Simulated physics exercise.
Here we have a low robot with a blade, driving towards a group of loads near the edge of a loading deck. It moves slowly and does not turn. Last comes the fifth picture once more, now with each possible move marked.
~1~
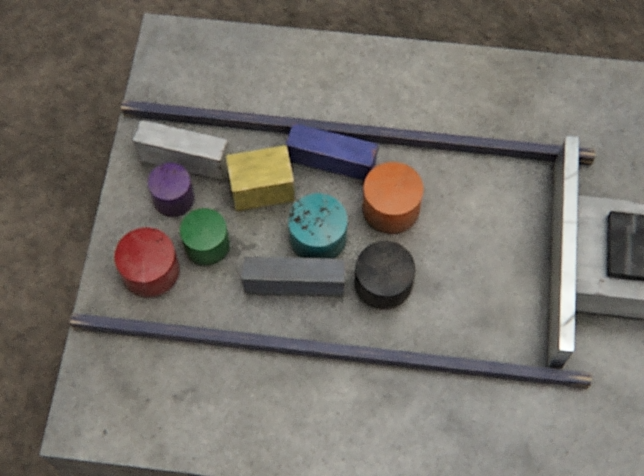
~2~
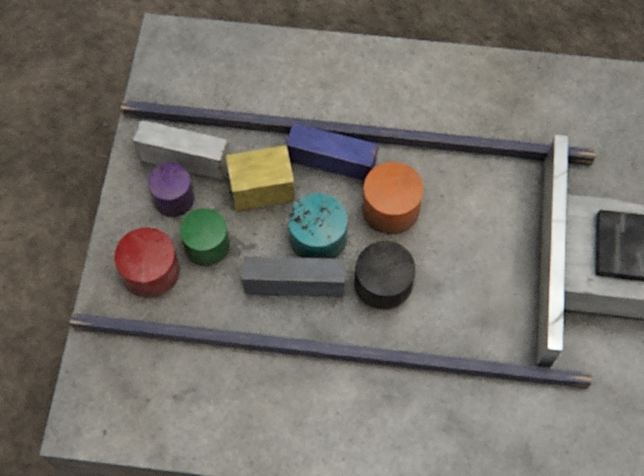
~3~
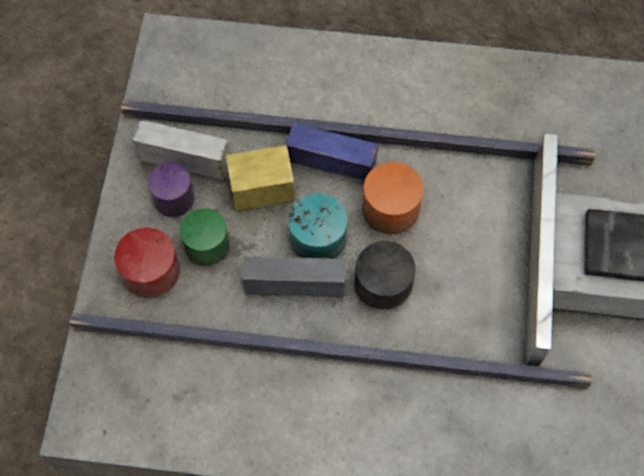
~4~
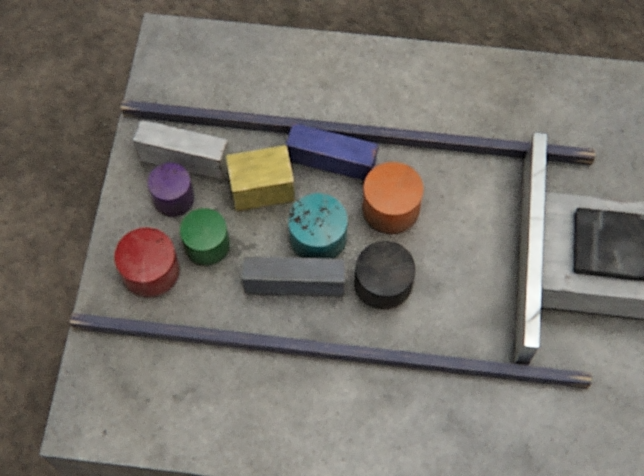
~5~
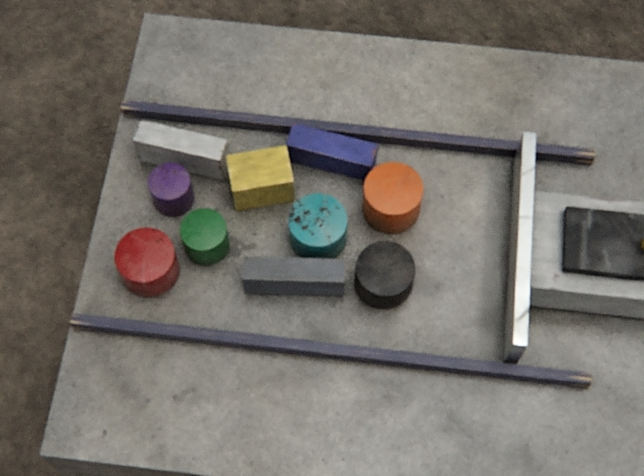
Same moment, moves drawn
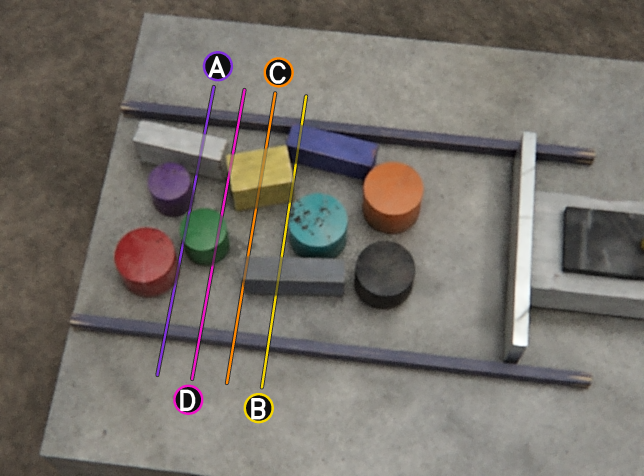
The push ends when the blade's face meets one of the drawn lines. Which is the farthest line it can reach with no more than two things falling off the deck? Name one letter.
The farthest such stop is D.
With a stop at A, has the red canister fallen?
Yes.
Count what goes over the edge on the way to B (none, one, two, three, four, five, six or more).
In all, none.
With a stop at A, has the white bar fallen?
By then, yes.
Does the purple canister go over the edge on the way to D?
No.
On the marked copy, A at (187, 222); B at (285, 232); C at (253, 229); D at (220, 225).
Taking D. A third of the way, robot (495, 230); black canister (372, 274); orange canister (379, 196).
Two thirds of the way, robot (383, 218); white bar (152, 139); red canister (137, 266).
When it is over, robot (300, 209); white bar over the edge; red canister over the edge; two fallen.
As for the rest, A drops four; B is within the limit but short; C is within the limit but short.
